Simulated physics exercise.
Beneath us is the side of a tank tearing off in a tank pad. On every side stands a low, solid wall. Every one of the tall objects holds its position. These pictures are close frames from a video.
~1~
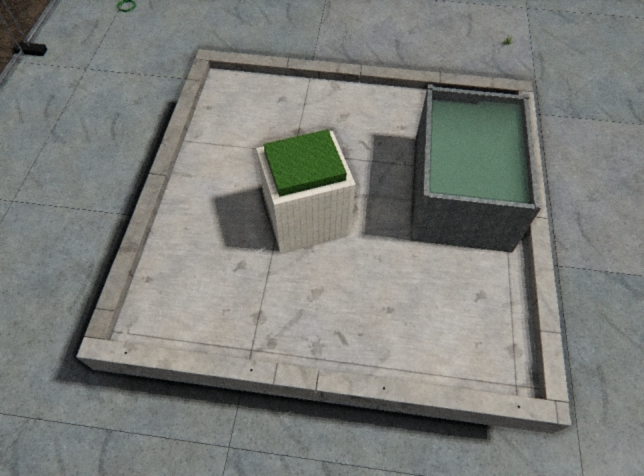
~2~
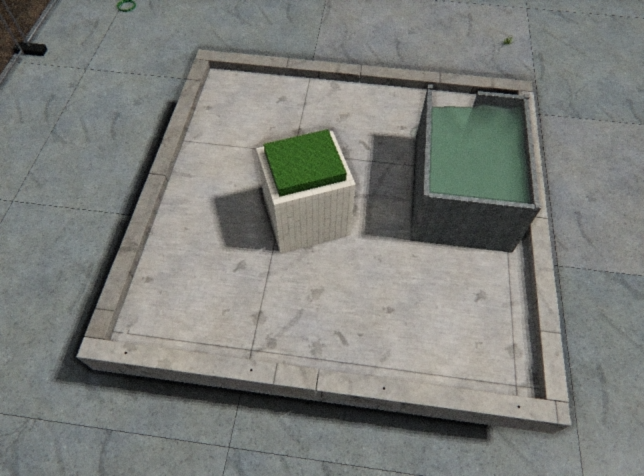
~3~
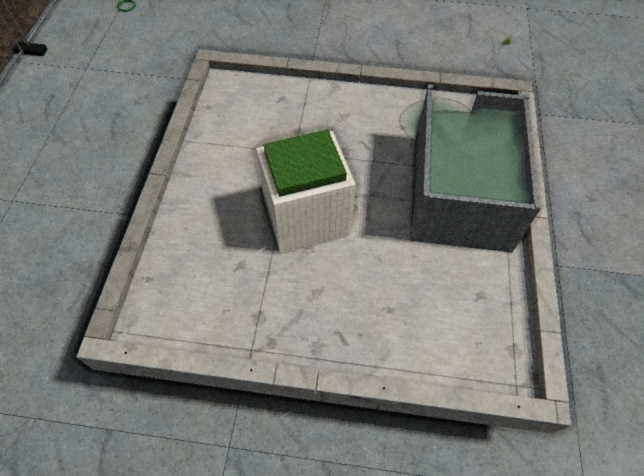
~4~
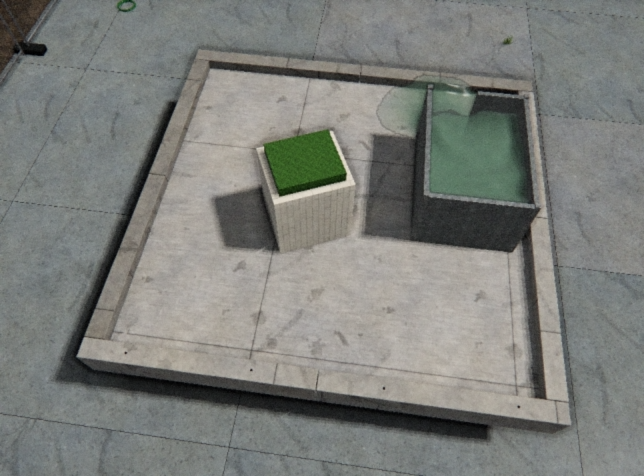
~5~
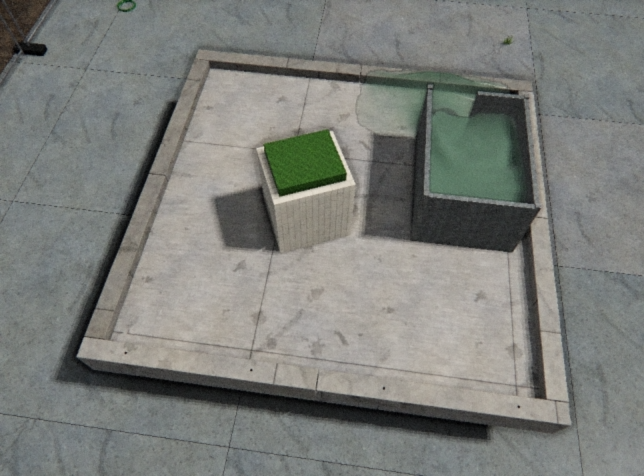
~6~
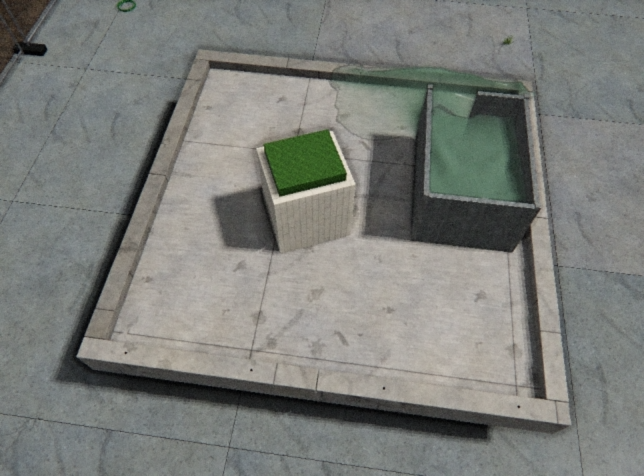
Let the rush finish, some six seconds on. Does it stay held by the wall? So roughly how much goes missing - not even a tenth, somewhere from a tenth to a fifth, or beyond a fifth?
Pretty clearly, it's a major loss, exceeding a fifth.
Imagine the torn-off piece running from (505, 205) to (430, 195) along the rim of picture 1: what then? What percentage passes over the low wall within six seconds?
Some 28 in a hundred.
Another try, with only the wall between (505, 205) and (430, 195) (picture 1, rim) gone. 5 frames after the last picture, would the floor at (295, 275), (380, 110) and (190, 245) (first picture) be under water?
Going through them in order gives waterlogged, still bare, still bare.
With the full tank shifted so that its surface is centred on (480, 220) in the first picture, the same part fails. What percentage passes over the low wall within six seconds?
Near 16 in a hundred.
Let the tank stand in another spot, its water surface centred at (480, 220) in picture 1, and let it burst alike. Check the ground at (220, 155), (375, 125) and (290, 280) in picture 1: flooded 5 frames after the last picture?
In sequence: Spared, soaked, spared.
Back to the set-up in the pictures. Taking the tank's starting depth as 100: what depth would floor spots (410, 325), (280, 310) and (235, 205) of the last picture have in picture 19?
Readings in order: Around 0, 0 and 0 %.
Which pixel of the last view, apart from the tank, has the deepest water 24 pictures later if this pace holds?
It should be roughly at (444, 94).
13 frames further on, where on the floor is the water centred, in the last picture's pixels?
Around pixel (412, 154).
A moment on, water covers 20 % of the floor; the low wall has let 6 % over.
Next, water covers 25 % of the floor; the low wall has let 11 % over.
Then, water covers 30 % of the floor; the low wall has let 27 % over.
Later, water covers 55 % of the floor; the low wall has let 32 % over.
In the end, water covers 65 % of the floor; the low wall has let 34 % over.
